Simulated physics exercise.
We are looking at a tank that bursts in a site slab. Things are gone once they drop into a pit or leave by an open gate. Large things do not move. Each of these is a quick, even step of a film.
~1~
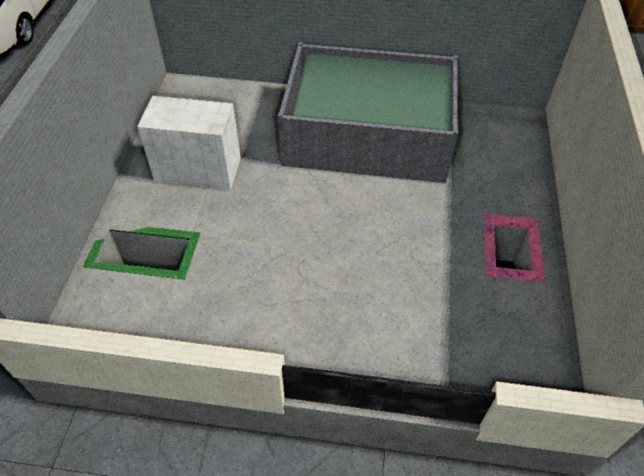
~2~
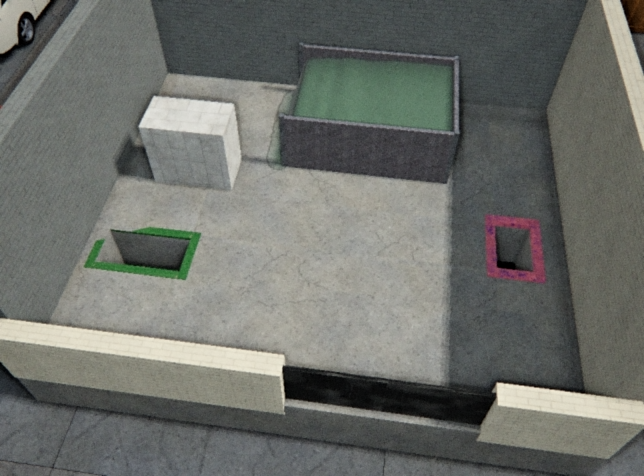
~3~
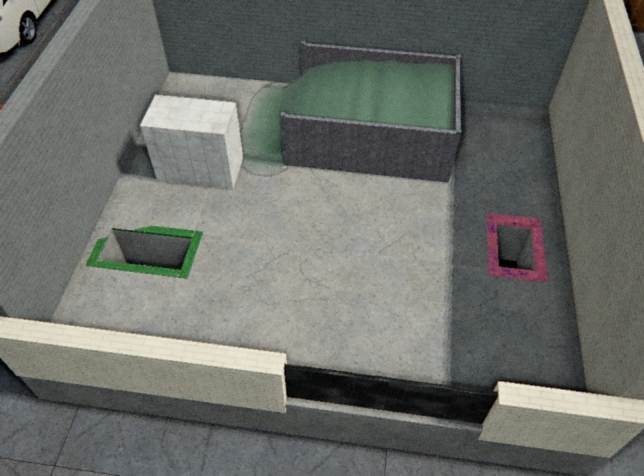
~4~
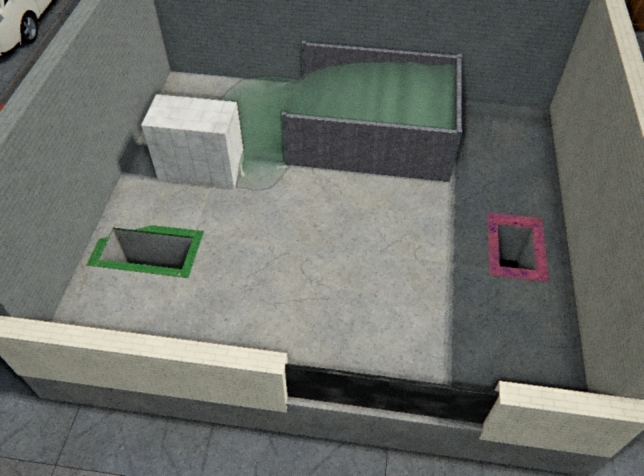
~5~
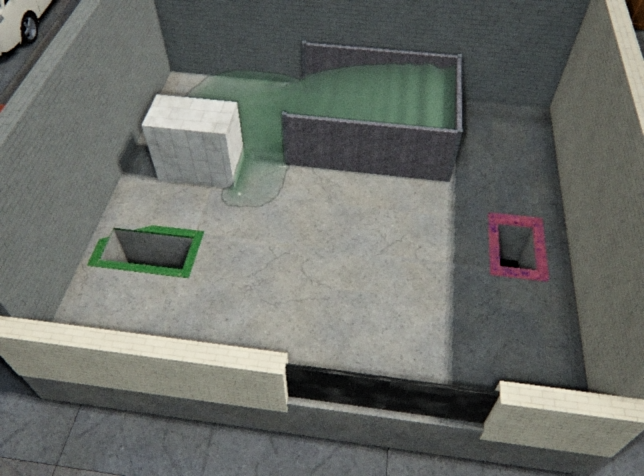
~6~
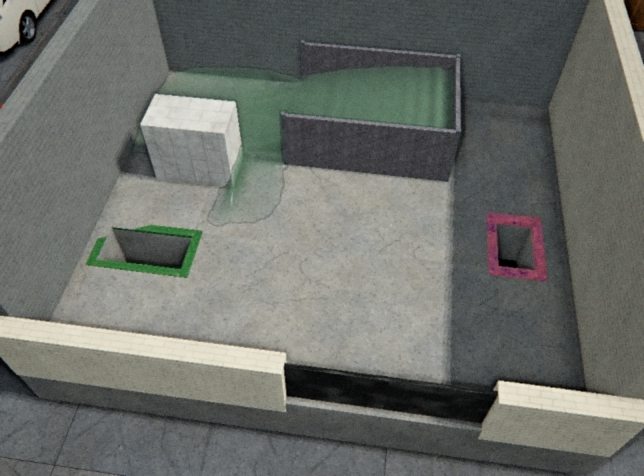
The clip opens on a dark-walled tank of green water in a walled yard, beside a pale block and two outlined pits. The tank's left side opens and water pours out leftward, spreading behind the block, then through the gap between block and tank onto the open floor.
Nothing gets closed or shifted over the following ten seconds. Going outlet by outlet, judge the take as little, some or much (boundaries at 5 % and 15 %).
My judgement: The gate ends up with little, the green pit ends up with much, the pink pit ends up with little.
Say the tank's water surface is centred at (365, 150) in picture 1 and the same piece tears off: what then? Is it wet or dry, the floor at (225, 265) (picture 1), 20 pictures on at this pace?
The answer is submerged.
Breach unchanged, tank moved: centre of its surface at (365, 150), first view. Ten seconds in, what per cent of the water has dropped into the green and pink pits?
Approximate tally in per cent: Green pit 50, pink pit 2.
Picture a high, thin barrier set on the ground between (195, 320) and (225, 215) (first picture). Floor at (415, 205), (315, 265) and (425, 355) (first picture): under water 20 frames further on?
Spared; swamped; swamped.
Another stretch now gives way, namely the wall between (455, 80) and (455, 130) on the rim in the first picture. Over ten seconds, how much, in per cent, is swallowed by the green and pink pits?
Parts in a hundred: Green 12, pink 35.
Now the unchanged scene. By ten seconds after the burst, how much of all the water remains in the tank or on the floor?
Roughly 68 parts in a hundred.
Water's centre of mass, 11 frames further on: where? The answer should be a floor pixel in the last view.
I'd point to (258, 134).
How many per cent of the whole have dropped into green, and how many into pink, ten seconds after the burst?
Around 30 percent for the first, around 2 percent for the second.
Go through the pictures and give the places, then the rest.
The tank at (372, 90) is whole and still, in the first frame.
The front is at (281, 168), out from the gap at (295, 114), in the second frame.
The front is at (254, 169), out from the gap at (297, 114), in the third frame.
Water pours out at (298, 115) and has run to (239, 182), in the fourth frame.
The front is at a hidden place, out from the gap at (298, 116), in the fifth frame.
The front is at (133, 149), out from the gap at (297, 116), in the sixth frame.
A moment on, water covers 30 % of the floor; the gate 0 %, the green pit 0 %, the pink pit 0 %.
Next, water covers 45 % of the floor; the gate 0 %, the green pit 4 %, the pink pit 0 %.
Then, water covers 50 % of the floor; the gate 0 %, the green pit 13 %, the pink pit 0 %.
Later, water covers 75 % of the floor; the gate 0 %, the green pit 22 %, the pink pit 0 %.
In the end, water covers 90 % of the floor; the gate 0 %, the green pit 30 %, the pink pit 2 %.
